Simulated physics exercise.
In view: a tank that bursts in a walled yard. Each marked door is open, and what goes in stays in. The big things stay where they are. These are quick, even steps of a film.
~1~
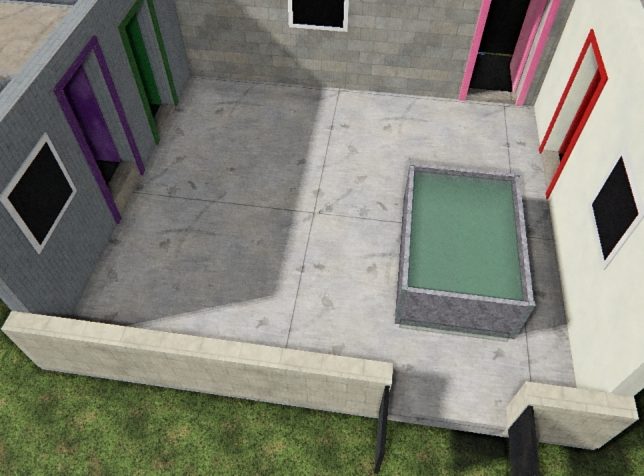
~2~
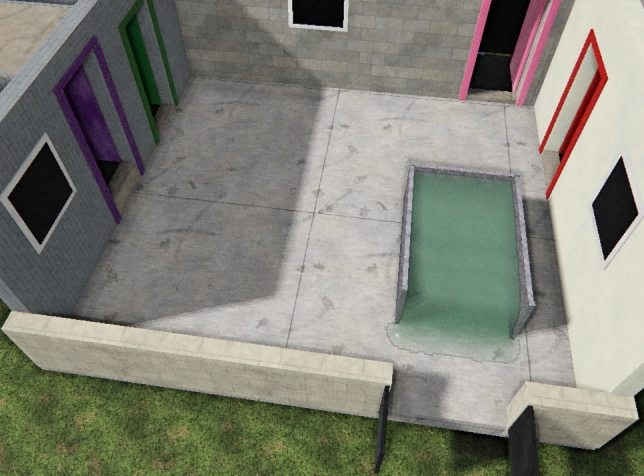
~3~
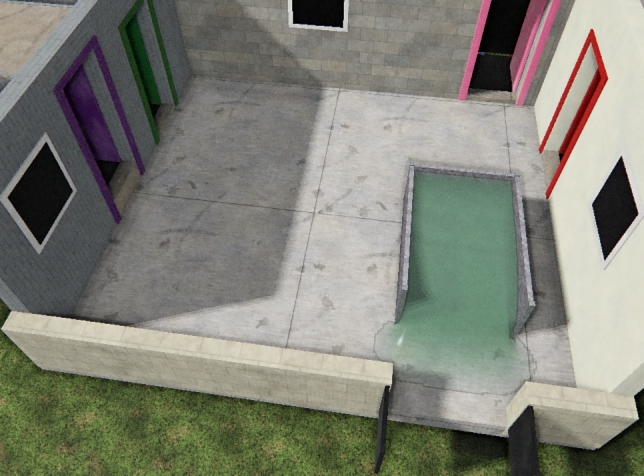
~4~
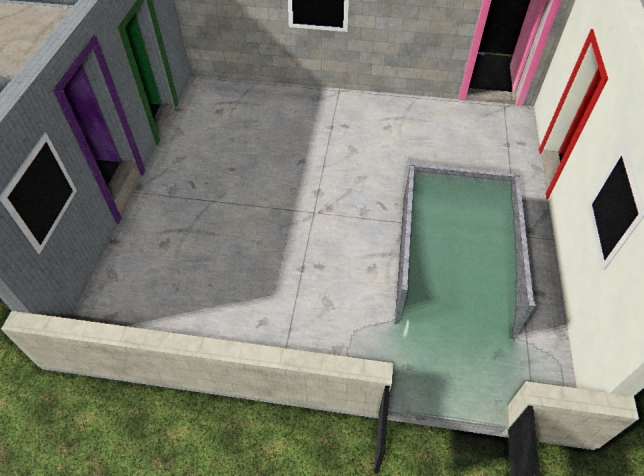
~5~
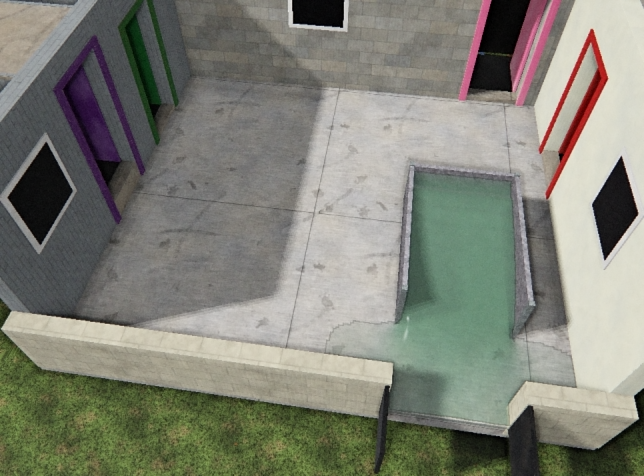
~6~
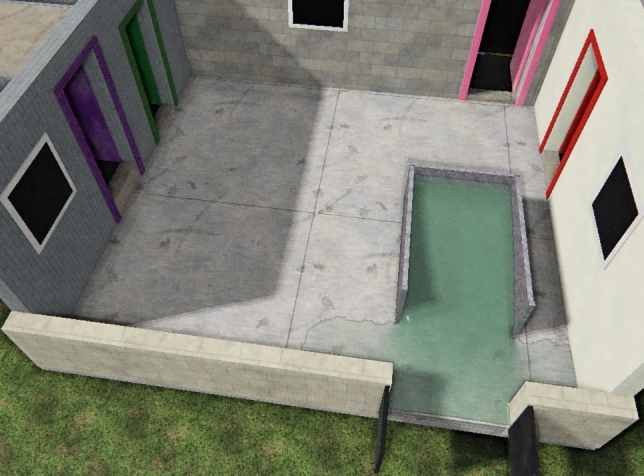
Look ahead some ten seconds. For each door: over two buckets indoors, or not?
One by one: The pink door admits no more than that; the red door admits no more than that; the purple door admits no more than that; the green door admits no more than that.
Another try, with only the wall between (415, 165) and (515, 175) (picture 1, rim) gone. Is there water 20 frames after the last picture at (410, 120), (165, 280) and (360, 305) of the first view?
One after the other: Awash, dry, dry.
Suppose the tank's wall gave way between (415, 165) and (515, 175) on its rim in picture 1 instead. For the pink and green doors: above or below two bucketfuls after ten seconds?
One by one: The pink door goes over, the green door takes more.
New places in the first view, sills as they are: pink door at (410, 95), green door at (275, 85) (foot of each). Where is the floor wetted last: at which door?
Last comes the door marked green.
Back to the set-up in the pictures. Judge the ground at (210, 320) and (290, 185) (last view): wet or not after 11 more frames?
In that order: Flooded, clear.
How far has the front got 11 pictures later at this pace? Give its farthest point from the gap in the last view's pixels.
Roughly at (86, 347).
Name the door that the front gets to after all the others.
The door marked green.
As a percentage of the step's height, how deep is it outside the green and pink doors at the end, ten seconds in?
Near 20 and 30 in a hundred.
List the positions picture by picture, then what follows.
In the first frame, still water in the open tank at (464, 231).
In the second frame, the front is at (392, 327), out from the gap at (458, 316).
In the third frame, water pours out at (457, 319) and has run to (385, 356).
In the fourth frame, the front is at a hidden place, out from the gap at (457, 320).
In the fifth frame, the front is at a hidden place, out from the gap at (457, 320).
In the sixth frame, the front is at a hidden place, out from the gap at (457, 320).
A moment on, water covers 15 % of the floor; the pink door not reached, the red door not reached, the purple door not reached, the green door not reached.
Next, water covers 20 % of the floor; the pink door not reached, the red door not reached, the purple door not reached, the green door not reached.
Then, water covers 35 % of the floor; the pink door not reached, the red door wet at the sill, nothing in, the purple door not reached, the green door not reached.
Later, water covers 40 % of the floor; the pink door under two buckets in, the red door wet at the sill, nothing in, the purple door wet at the sill, nothing in, the green door wet at the sill, nothing in.
In the end, water covers 60 % of the floor; the pink door under two buckets in, the red door wet at the sill, nothing in, the purple door wet at the sill, nothing in, the green door wet at the sill, nothing in.
